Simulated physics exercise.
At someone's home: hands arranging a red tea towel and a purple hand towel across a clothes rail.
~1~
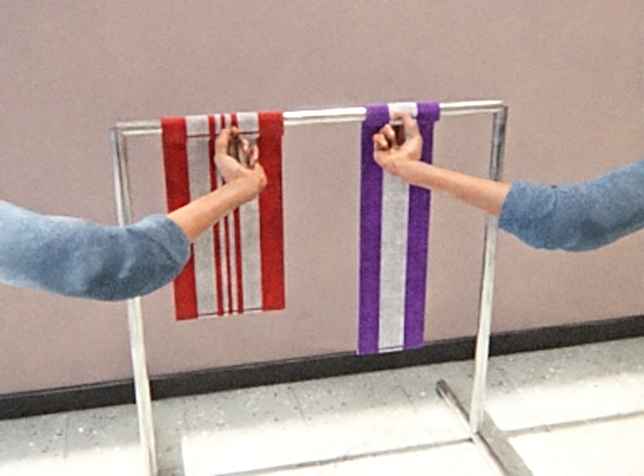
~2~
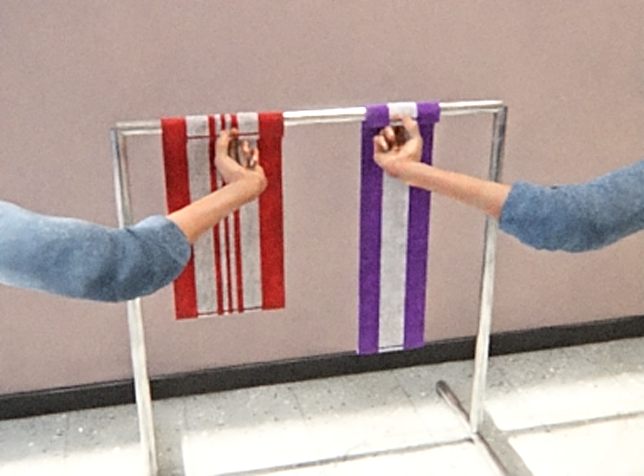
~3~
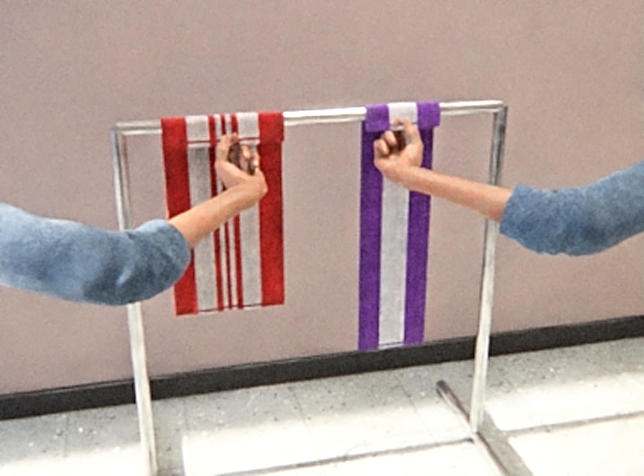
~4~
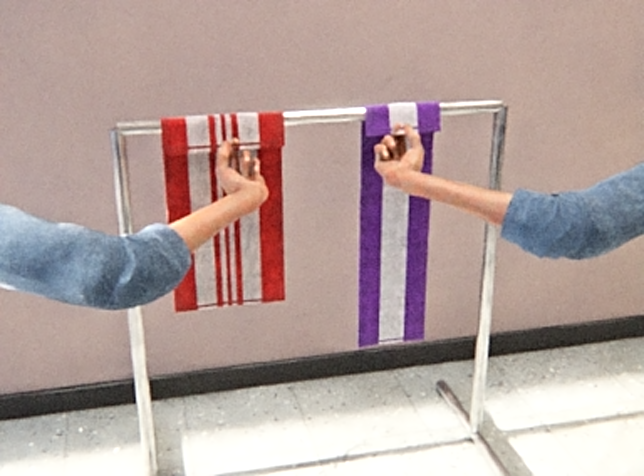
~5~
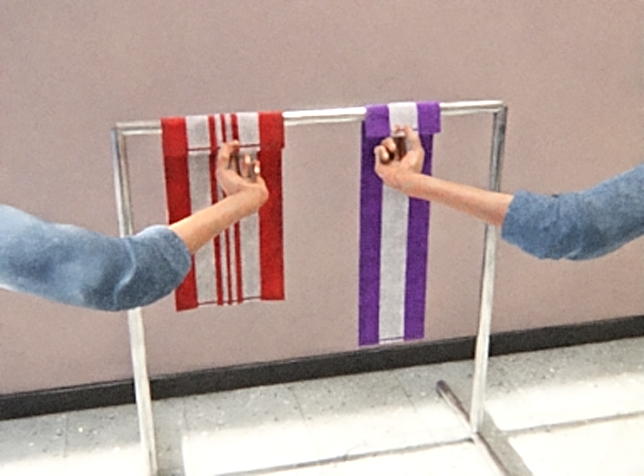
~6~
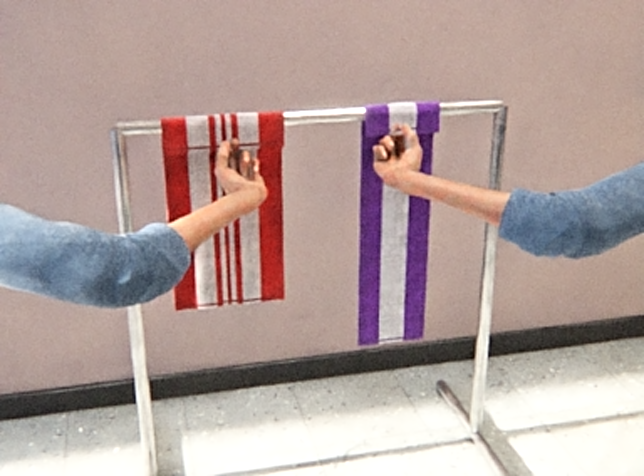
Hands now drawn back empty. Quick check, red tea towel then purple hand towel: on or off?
The red tea towel ends up off; the purple hand towel ends up off.
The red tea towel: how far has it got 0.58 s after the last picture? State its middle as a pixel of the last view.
Around (240, 458).
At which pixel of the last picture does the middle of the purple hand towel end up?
Once everything settles, you'll find it at about (387, 442).
Then, 0.34 s later than the last view, tea towel clear of the rail and dropping near (230, 288); hand towel clear of the rail and dropping near (391, 319).
Then, 0.58 s later than the last view, tea towel in a heap on the floor near (240, 458); hand towel in a heap on the floor near (387, 439).
Finally, tea towel in a heap on the floor; hand towel in a heap on the floor near (387, 442). The red tea towel is pulled off by its long side and the purple hand towel slides off.
